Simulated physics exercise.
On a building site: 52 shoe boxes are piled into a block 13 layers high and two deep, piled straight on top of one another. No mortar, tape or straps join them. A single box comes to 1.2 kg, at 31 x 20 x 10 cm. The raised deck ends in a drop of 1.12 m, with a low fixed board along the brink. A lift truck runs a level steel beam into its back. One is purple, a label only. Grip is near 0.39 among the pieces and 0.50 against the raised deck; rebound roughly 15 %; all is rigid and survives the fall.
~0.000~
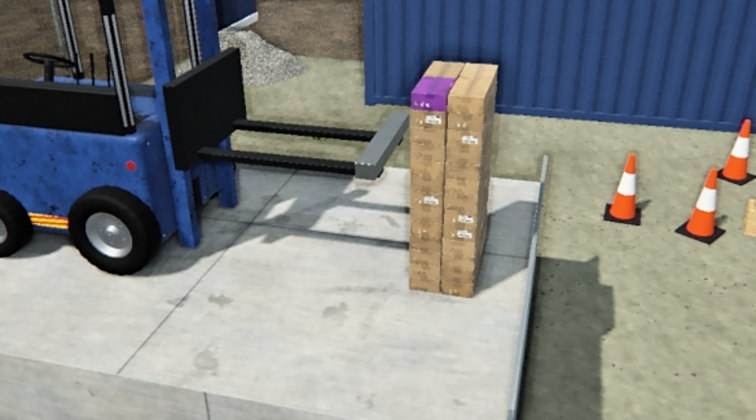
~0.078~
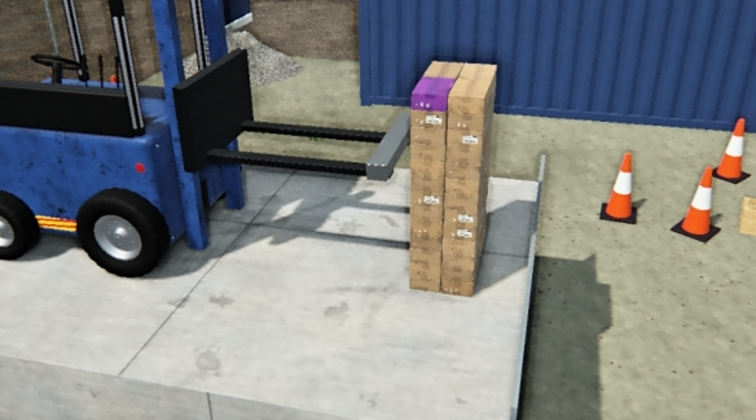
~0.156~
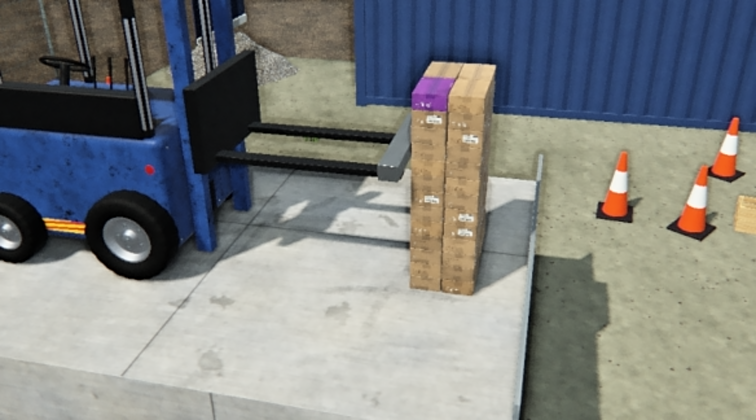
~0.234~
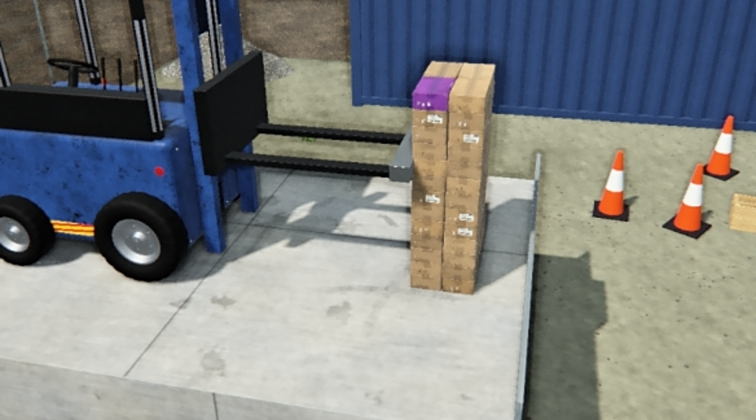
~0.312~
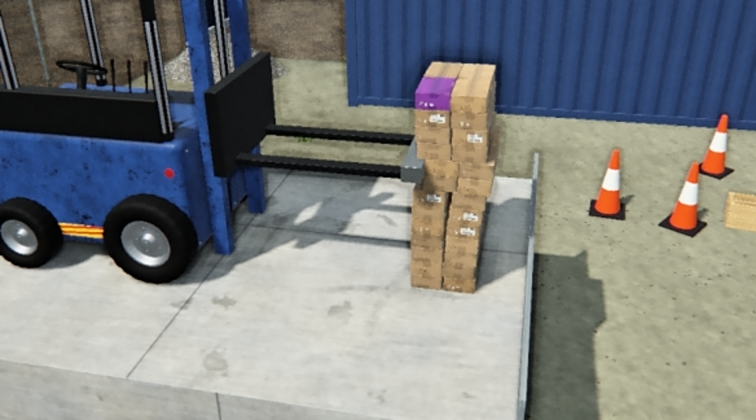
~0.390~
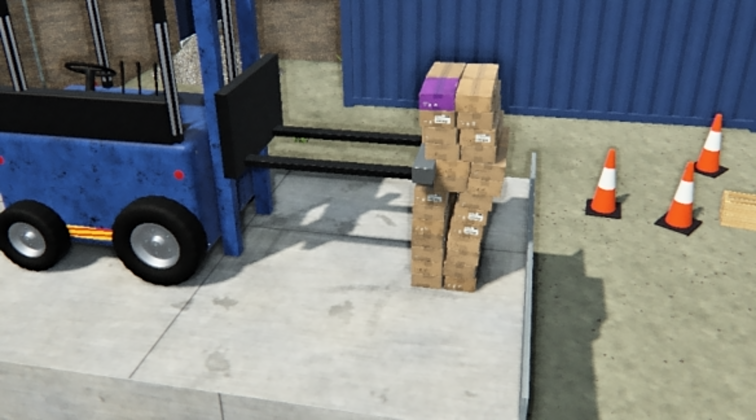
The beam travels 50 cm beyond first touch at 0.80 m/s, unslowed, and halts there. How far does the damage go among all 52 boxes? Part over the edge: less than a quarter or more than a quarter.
The part is more than a quarter.
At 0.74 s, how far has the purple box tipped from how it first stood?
About 0°.
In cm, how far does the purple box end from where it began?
Purple 294.
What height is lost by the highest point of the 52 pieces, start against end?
Roughly 60 cm.
After 0.74 s, none of the 52 boxes over the edge, 45 disturbed; purple box shifted 29 cm.
After 1.36 s, 24 of the 52 boxes over the edge; purple box on its side.
By the end (2.8 s), 27 of the 52 boxes over the edge; purple box upside down. That is 52 per cent.
